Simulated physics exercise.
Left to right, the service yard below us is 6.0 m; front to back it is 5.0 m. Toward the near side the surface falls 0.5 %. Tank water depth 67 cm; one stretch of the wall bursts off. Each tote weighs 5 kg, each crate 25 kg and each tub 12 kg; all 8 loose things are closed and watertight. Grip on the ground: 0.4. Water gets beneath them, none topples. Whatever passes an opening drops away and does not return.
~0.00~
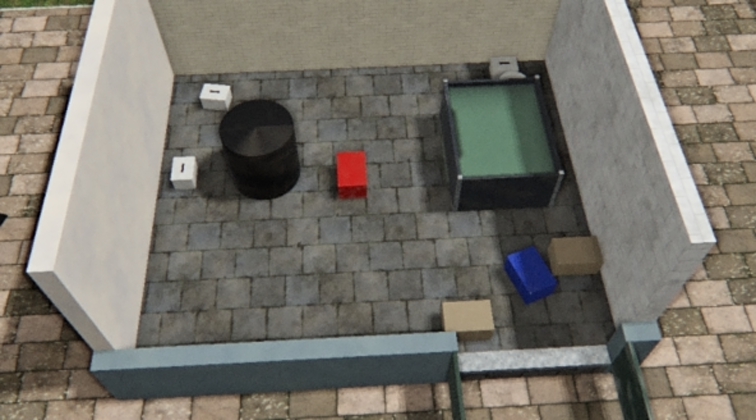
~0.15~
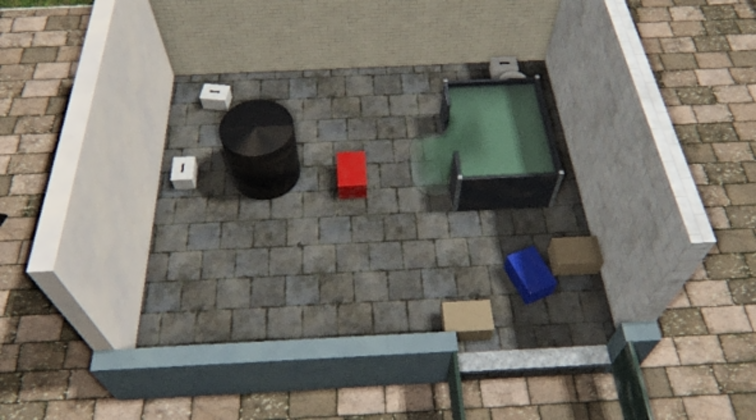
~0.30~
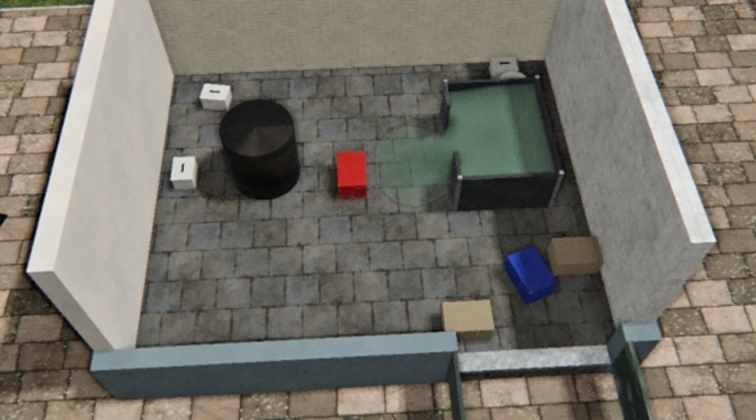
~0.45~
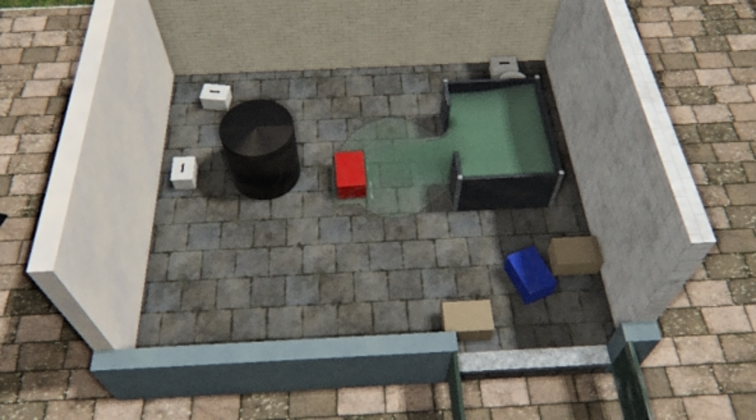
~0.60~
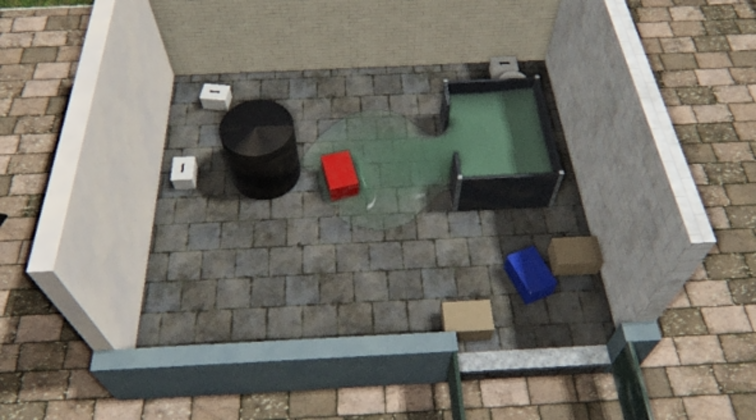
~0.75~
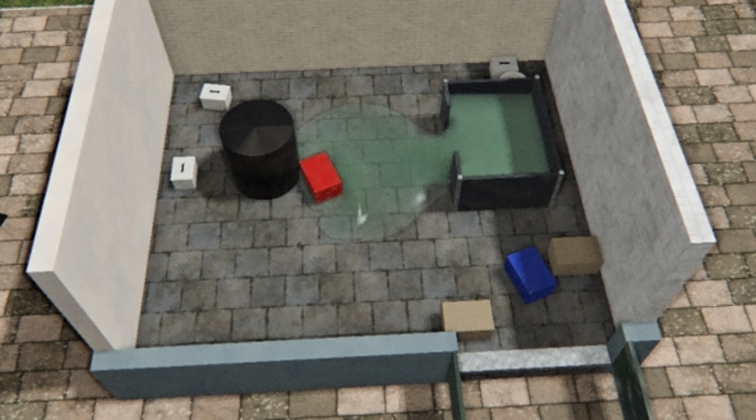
To begin with, greenish water fills a dark-walled tank at the right of a paved, walled yard, with a red crate near the middle. A gap opens in the tank's left side and water spreads leftward across the paving. It surrounds the red crate, which turns and slides left toward a black cylinder.
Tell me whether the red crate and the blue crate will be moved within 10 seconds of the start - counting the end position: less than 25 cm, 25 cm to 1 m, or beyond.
In the end red crate: Far displaced, blue crate: More or less unmoved.
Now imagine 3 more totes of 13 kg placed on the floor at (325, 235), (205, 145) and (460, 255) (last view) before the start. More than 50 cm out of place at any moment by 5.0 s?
Taking them in order: Far enough, far enough and not far enough.
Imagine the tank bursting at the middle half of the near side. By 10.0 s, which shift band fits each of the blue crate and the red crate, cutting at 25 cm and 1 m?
If so, the blue crate is washed away, the red crate remains in place.
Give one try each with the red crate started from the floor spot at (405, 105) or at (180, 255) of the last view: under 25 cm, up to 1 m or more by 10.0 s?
Taken in turn, it stays almost motionless and then is carried a long way.
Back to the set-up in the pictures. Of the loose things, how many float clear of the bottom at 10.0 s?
Count: 1.
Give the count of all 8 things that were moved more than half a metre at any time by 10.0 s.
Count: 3.
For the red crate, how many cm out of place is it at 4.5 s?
200 cm, give or take.
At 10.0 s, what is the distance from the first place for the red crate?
Around 250 cm from where it started.
After 2.0 s the red crate is near (207, 230), 2.2 m from its start, aground; the blue crate is near (532, 269), 0.0 m from its start, aground; 0 of 8 are out; 1 afloat.
After 4.5 s the red crate is near (215, 246), 2.2 m from its start, afloat; the blue crate is near (532, 269), 0.0 m from its start, aground; 0 of 8 are out; 3 afloat.
After 7.0 s the red crate is near (339, 315), 2.3 m from its start, aground; the blue crate is near (532, 269), 0.0 m from its start, aground; 0 of 8 are out; 2 afloat.
After 10.0 s the red crate is near (407, 315), 2.4 m from its start, aground; the blue crate is near (532, 269), 0.0 m from its start, aground; 0 of 8 are out; 1 afloat.
